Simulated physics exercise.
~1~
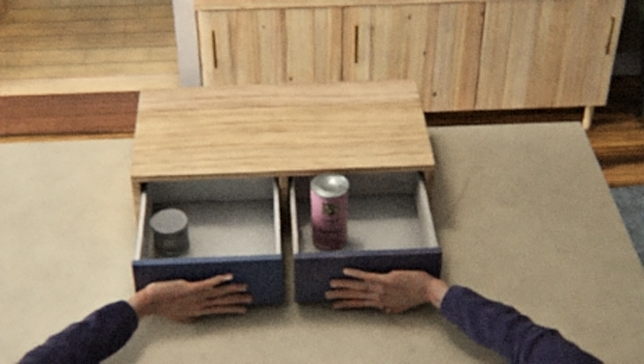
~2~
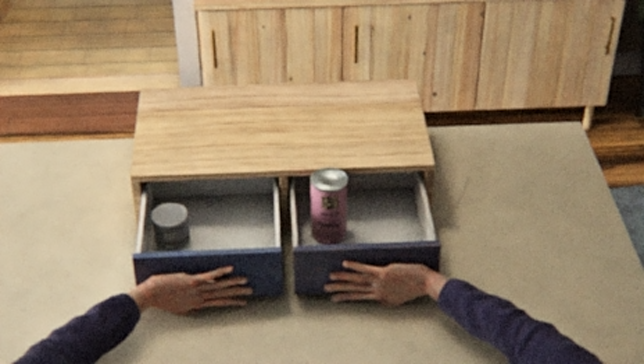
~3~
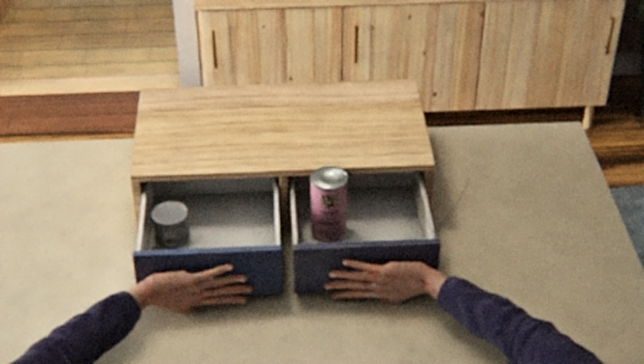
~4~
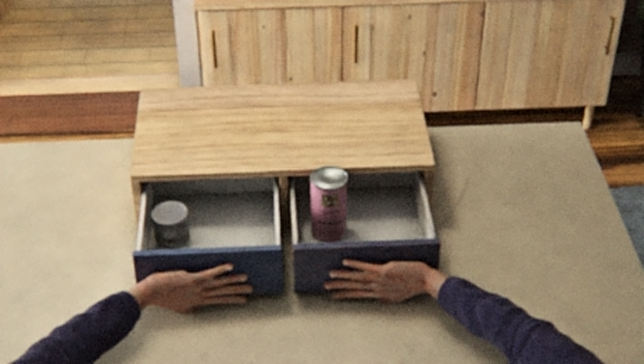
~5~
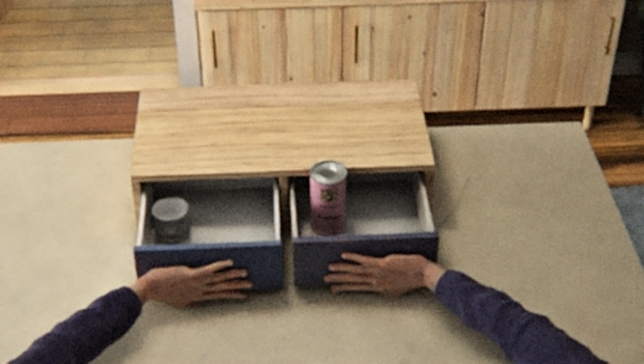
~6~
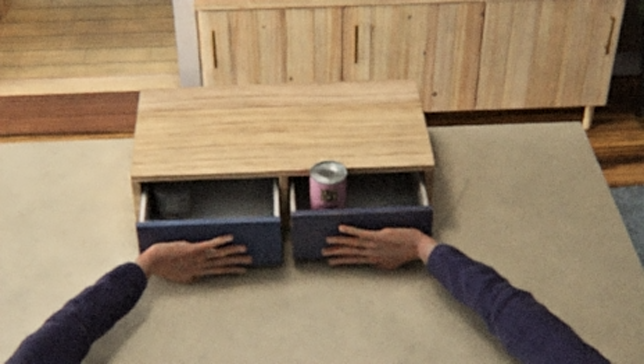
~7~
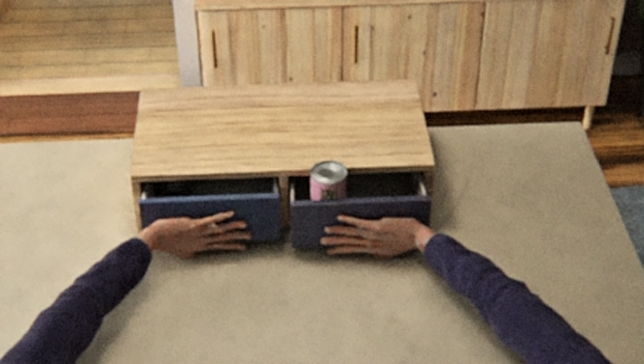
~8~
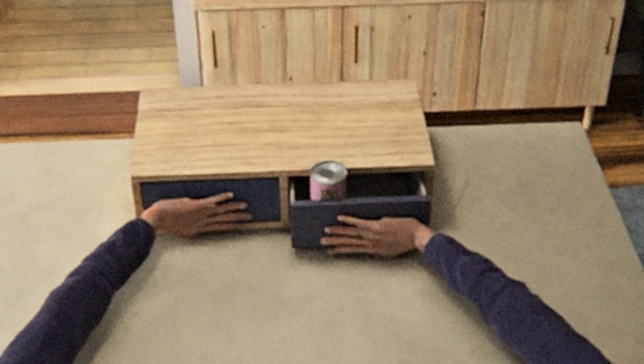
On a small chest, hands push two drawers; the left shuts, the right stays ajar.
